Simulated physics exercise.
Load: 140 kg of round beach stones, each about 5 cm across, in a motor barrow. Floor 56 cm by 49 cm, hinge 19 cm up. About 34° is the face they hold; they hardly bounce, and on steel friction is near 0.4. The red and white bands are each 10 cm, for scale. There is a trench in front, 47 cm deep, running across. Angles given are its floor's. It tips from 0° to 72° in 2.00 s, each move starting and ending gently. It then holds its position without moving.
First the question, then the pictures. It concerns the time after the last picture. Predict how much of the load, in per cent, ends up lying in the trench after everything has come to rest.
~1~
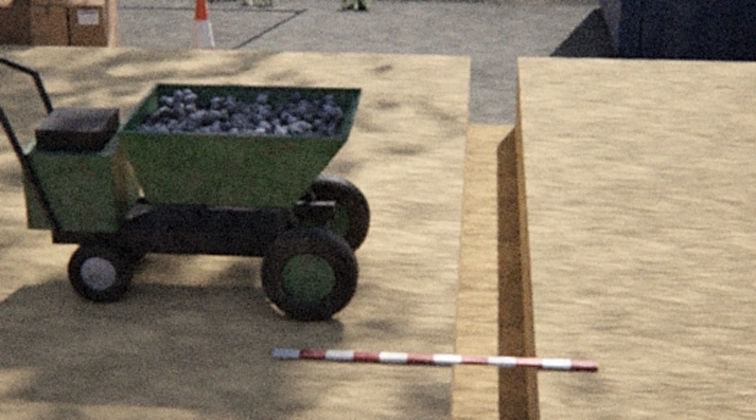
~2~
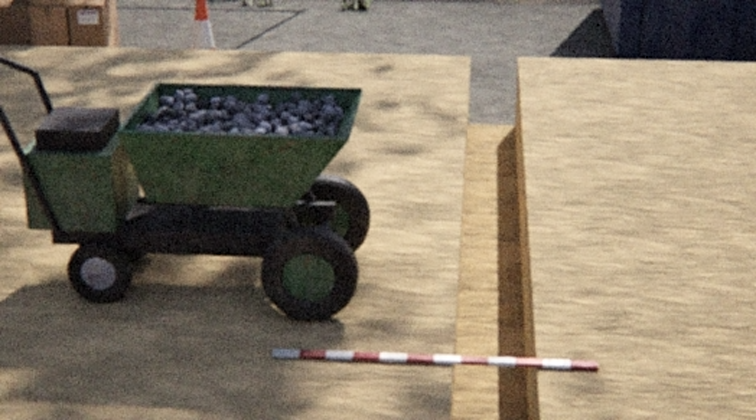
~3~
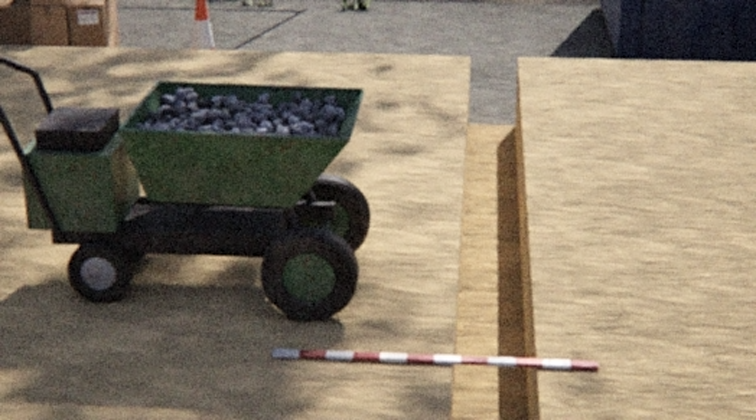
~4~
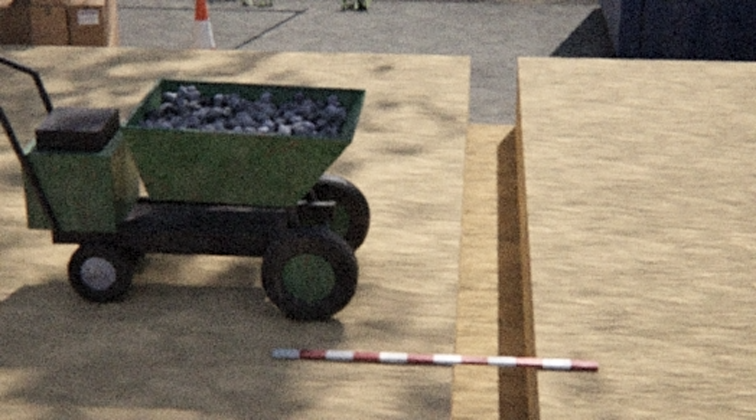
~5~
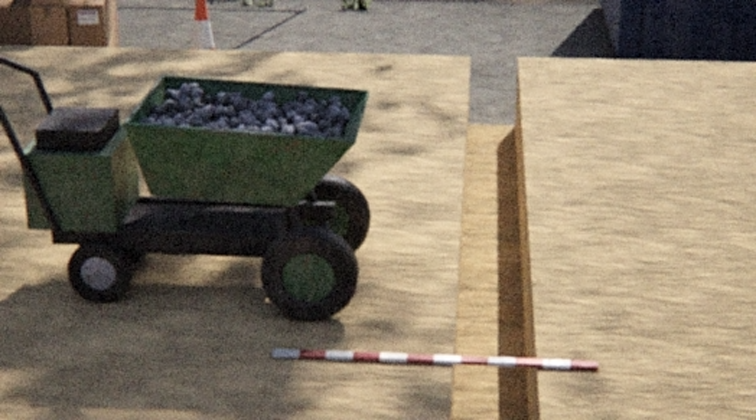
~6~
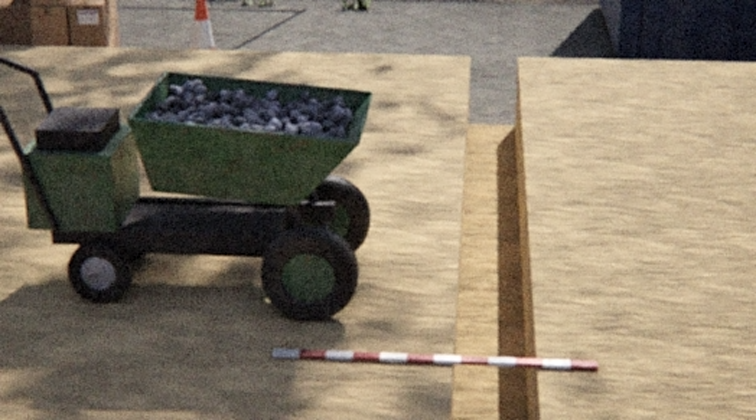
Roughly 81 per cent of it.
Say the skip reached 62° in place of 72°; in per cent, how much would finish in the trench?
Roughly 80 per cent would end in the trench.
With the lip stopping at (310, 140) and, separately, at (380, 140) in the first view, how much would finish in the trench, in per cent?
Roughly 100 per cent, then 45 per cent.
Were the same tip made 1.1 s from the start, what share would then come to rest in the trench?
It would be near 70 percent.
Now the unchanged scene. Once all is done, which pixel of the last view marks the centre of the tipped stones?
Roughly at (503, 368).
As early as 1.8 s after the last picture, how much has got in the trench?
Some 55 per cent.
Then, 1.2 s after the last picture the floor is at 61°, 97 % in the skip, 3 % in the trench; the foremost stones are at (495, 260).
Then, 1.8 s after the last picture the floor is at 72°, 31 % in the skip, 53 % in the trench, 15 % past the trench; the foremost stones are at (654, 289).
Then, 2.2 s after the last picture the floor is at 72°, 13 % in the skip, 69 % in the trench, 19 % past the trench; the foremost stones are at (719, 278).
Then, 4.1 s after the last picture the floor is at 72°, 0 % in the skip, 81 % in the trench, 19 % past the trench; the foremost stones are at (743, 276).
